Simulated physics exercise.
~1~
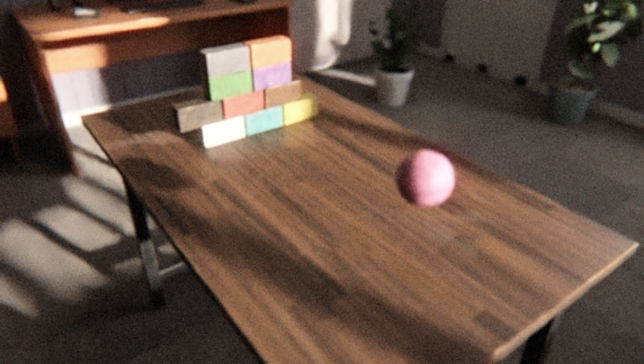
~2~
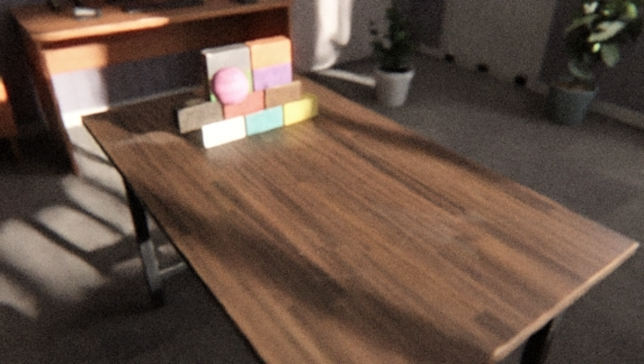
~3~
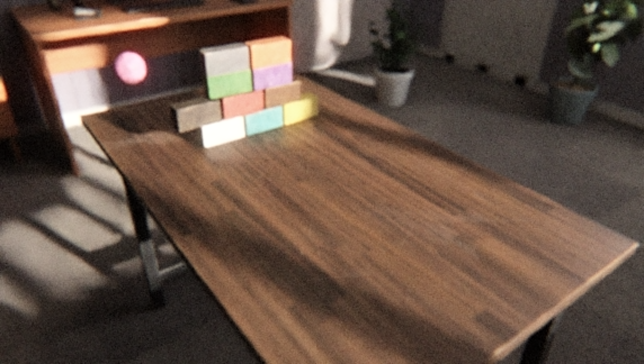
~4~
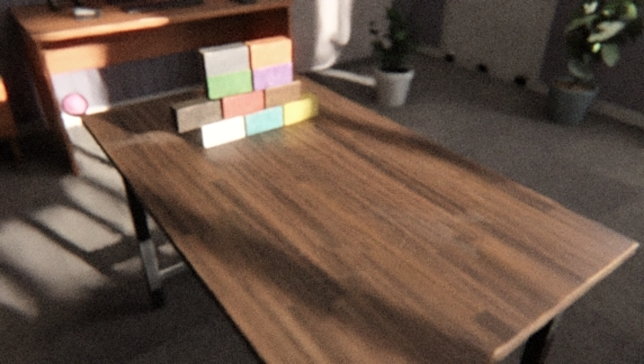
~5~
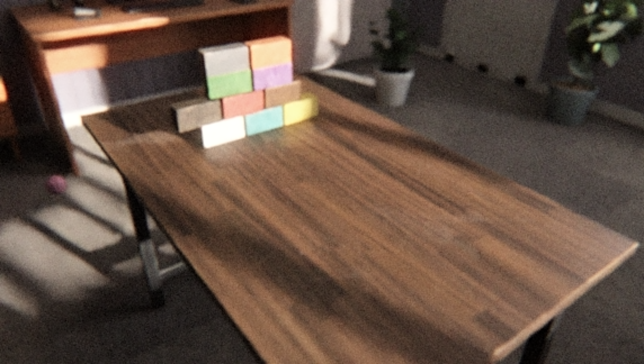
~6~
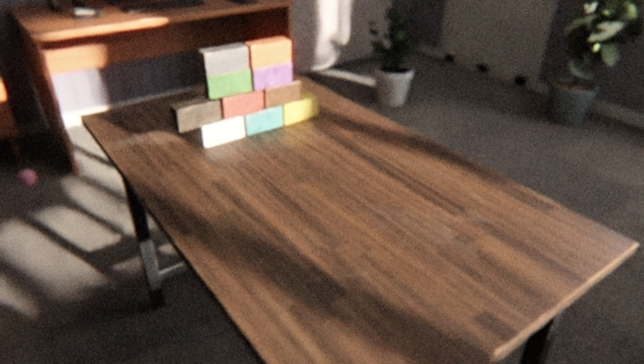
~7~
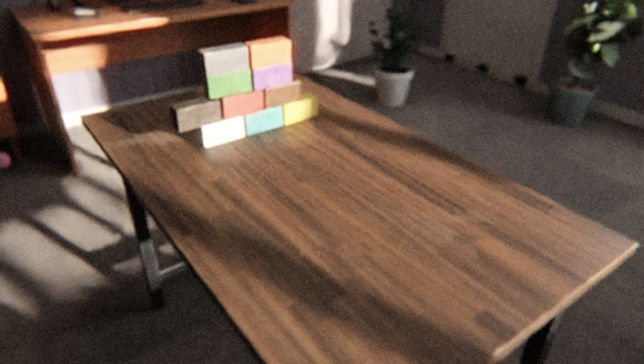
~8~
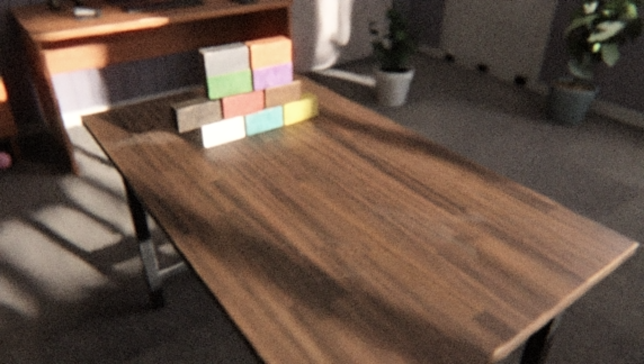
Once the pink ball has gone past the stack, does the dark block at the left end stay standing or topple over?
The dark block at the left end stays standing.
